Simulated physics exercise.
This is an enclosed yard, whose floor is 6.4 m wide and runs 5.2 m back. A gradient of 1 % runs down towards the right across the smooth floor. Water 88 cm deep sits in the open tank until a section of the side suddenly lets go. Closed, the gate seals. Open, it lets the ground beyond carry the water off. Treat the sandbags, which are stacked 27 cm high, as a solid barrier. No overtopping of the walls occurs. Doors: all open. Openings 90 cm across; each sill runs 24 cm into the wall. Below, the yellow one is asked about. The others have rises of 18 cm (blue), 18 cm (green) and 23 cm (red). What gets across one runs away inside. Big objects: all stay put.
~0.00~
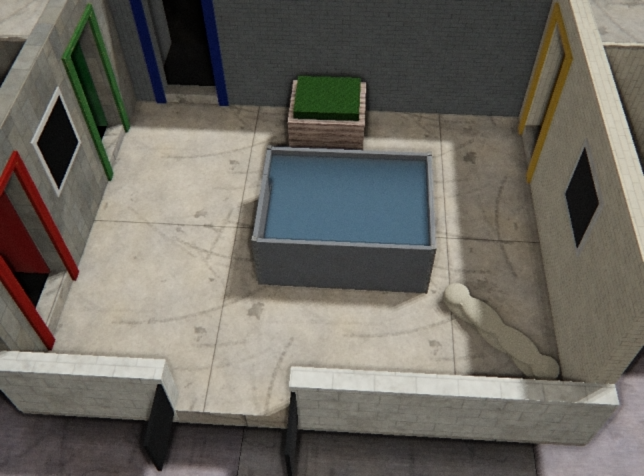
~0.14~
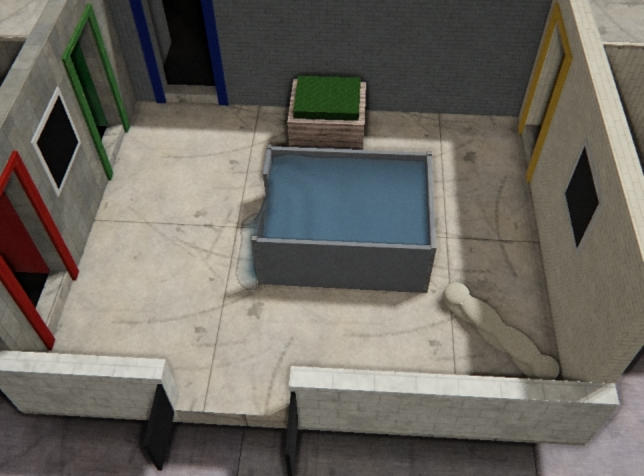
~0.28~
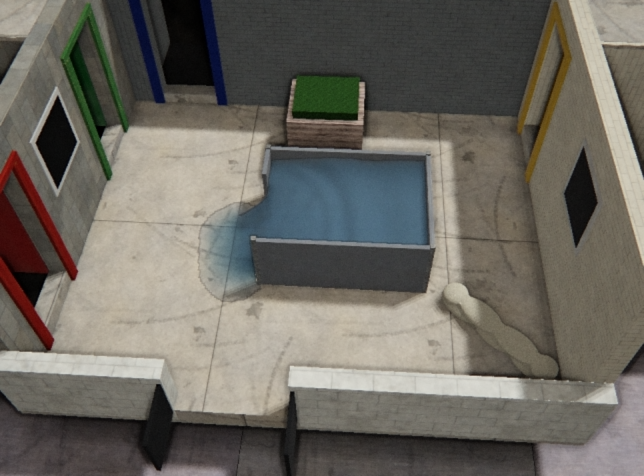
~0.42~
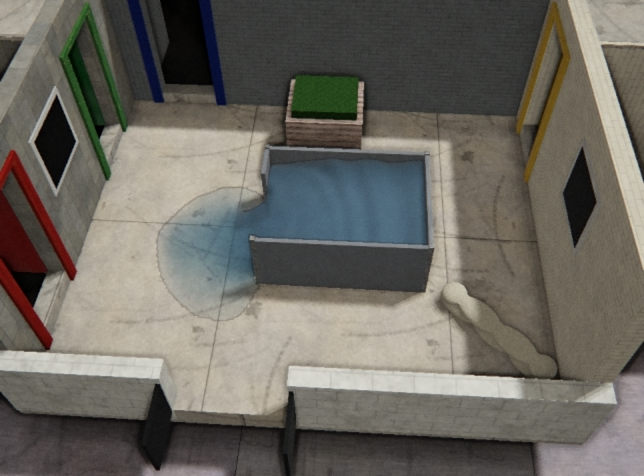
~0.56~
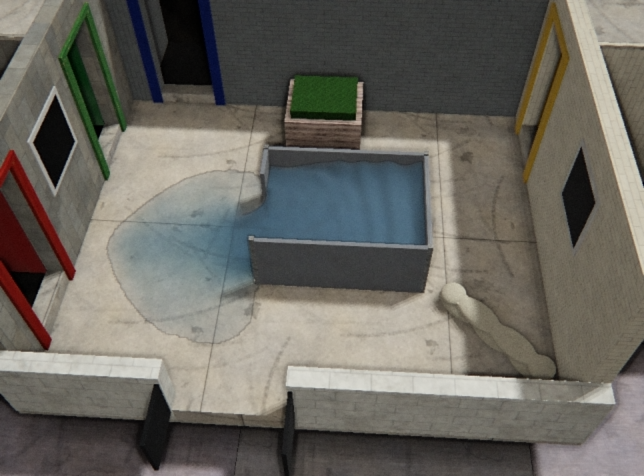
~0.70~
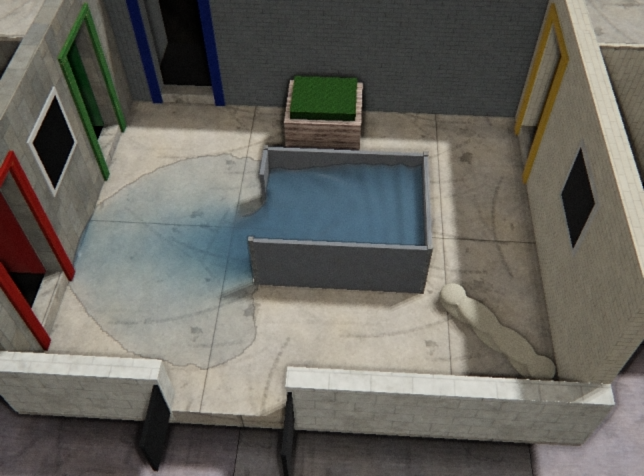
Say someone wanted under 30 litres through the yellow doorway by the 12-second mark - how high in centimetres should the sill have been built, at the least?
They should have built it at least 10 cm high.
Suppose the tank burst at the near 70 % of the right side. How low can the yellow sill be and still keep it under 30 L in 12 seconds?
In that case you'd want it roughly 21 cm high.
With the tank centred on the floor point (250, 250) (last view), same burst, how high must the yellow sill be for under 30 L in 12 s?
Then it needs to be around 11.0 cm high.
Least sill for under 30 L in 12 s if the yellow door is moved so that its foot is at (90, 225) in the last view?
You'd want it roughly 32 cm high.
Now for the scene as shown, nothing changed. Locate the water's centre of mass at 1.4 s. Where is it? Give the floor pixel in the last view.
Approximately (258, 247).
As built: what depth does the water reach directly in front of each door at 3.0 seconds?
Blue door 24 cm, green door 15 cm, yellow door 0 cm, red door 26 cm.
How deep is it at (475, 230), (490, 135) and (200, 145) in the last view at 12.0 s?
In that order: 5, 12 and 6 cm.
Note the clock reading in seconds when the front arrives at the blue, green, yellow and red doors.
Arrives: Blue 1.6 s / green 1.0 s / yellow 4.5 s / red 0.8 s.
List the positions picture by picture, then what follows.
The first picture shows the open tank at (346, 199) is whole and still, 88 cm deep; the yellow door at (541, 106) is dry.
In the second picture, the gap is at (266, 234), the front 0.3 m out at (246, 233); the back of the open tank holds 88 cm.
In the third picture, water pours out at (265, 237) and has run 0.9 m, to (204, 251); about 14 cm deep outside, 88 cm at the back.
In the fourth picture, the gap is at (265, 238), the front 1.5 m out at (162, 242); the back of the open tank holds 87 cm.
In the fifth picture, the front is at (113, 247), 2.1 m from the gap at (264, 238); 4.5 m2 of floor is wet, 80 cm left at the back.
In the sixth picture, the front is at (72, 277), 2.6 m from the gap at (263, 239); 6.8 m2 of floor is wet, 74 cm left at the back; 4.0 m in a straight line remain to the yellow door at (537, 107).
After 1.4 s water covers 35 % of the floor, deepest (54 cm) near (34, 383); it has not reached the yellow door.
After 3.0 s water covers 50 % of the floor, deepest (32 cm) near (34, 383); it has not reached the yellow door.
After 12.0 s water covers 95 % of the floor, deepest (14 cm) near (558, 414); 12 cm at the yellow door, 0 litres in over its 22 cm sill.
At the yellow door as built, the water arrived by 4.7 s and peaked near 13 cm at 7.0 s.
With a sill of 9 cm, 45 litres would have come in within the 12 s; with 12.5 cm, 4 litres. So under 30 litres takes about 10 cm.
